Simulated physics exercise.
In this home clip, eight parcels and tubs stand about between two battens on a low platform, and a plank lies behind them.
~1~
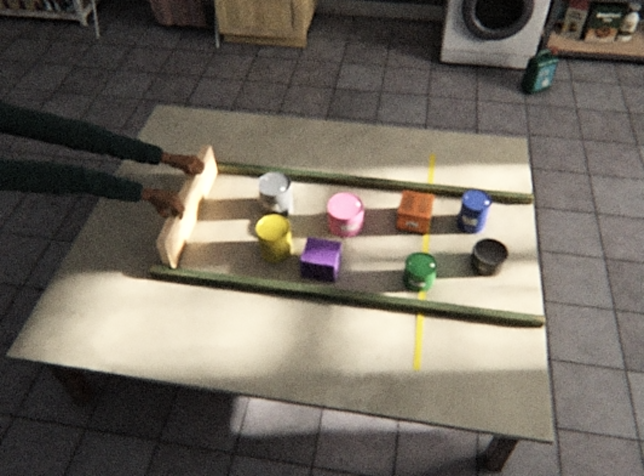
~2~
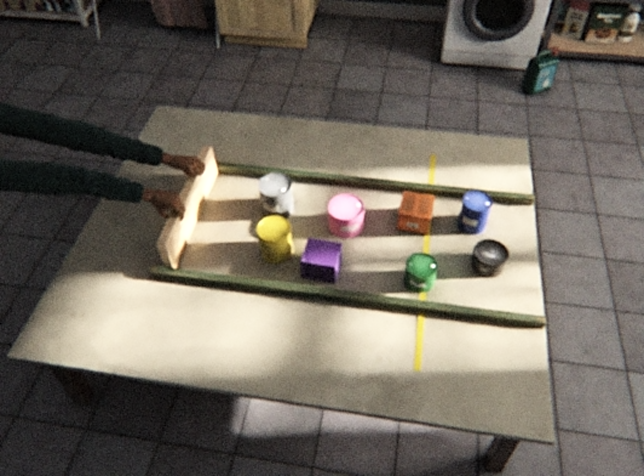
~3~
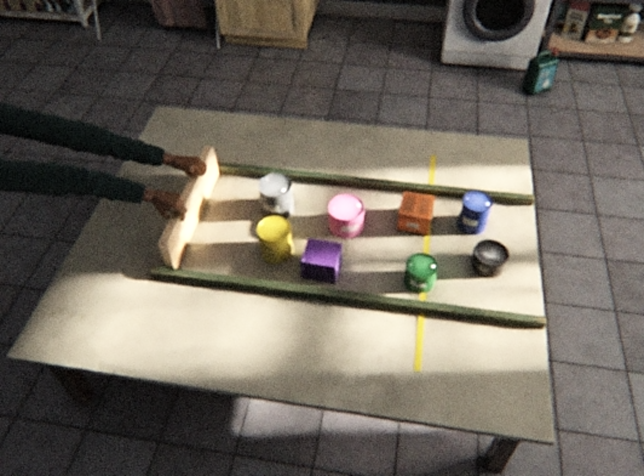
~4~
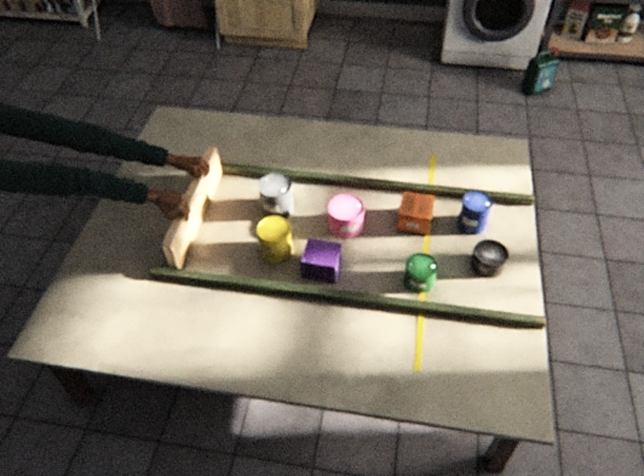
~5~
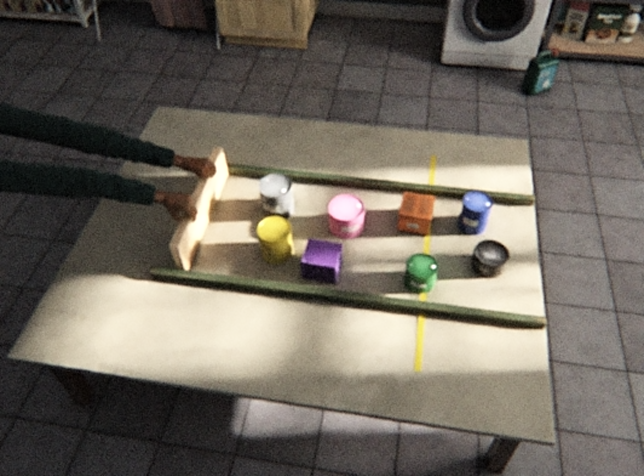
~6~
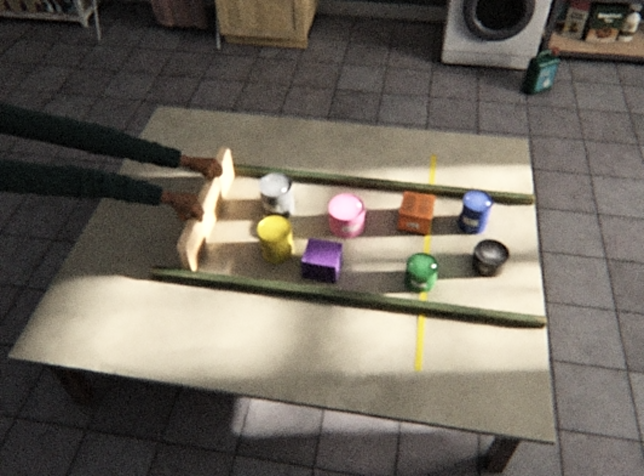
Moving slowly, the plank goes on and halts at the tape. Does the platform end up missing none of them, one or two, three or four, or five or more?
It is missing none.
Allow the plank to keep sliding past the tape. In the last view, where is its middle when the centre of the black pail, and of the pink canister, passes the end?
The middle is at (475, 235) when it's the black pail, and at (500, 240) when it's the pink canister.
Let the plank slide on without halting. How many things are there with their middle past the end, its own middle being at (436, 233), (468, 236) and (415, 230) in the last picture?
Going through the three positions, you'd get 0, 1 and 0.
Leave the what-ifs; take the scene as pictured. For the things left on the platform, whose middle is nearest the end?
Foremost: The blue canister.
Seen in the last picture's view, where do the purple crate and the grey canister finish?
The purple crate stops around (453, 286); the grey canister around (447, 212).
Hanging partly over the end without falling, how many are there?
Result: 0.
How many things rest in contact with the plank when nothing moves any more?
2.
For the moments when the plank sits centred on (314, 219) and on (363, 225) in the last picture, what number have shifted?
At first I count 4, and then 6.
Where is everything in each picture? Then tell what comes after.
Black pail (489, 258); blue canister (474, 212); green canister (420, 272); plank (189, 204); tape (426, 245), in the first picture.
Blue canister (474, 213); yellow pail (276, 241), in the second picture.
Green canister (421, 273); grey canister (277, 197), in the third picture.
Black pail (489, 259); purple crate (322, 261), in the fourth picture.
Blue canister (475, 214); plank (201, 207), in the fifth picture.
Black pail (490, 259); blue canister (475, 213); green canister (421, 273); plank (208, 207); tape (427, 246), in the sixth picture.
Soon after, none off yet; black pail at rest near (490, 259); blue canister at rest near (475, 213); green canister at rest near (421, 273).
Then, none off yet; black pail at rest near (490, 259); blue canister at rest near (475, 213); green canister moved a little near (427, 273).
At rest, the number that fall off is zero.
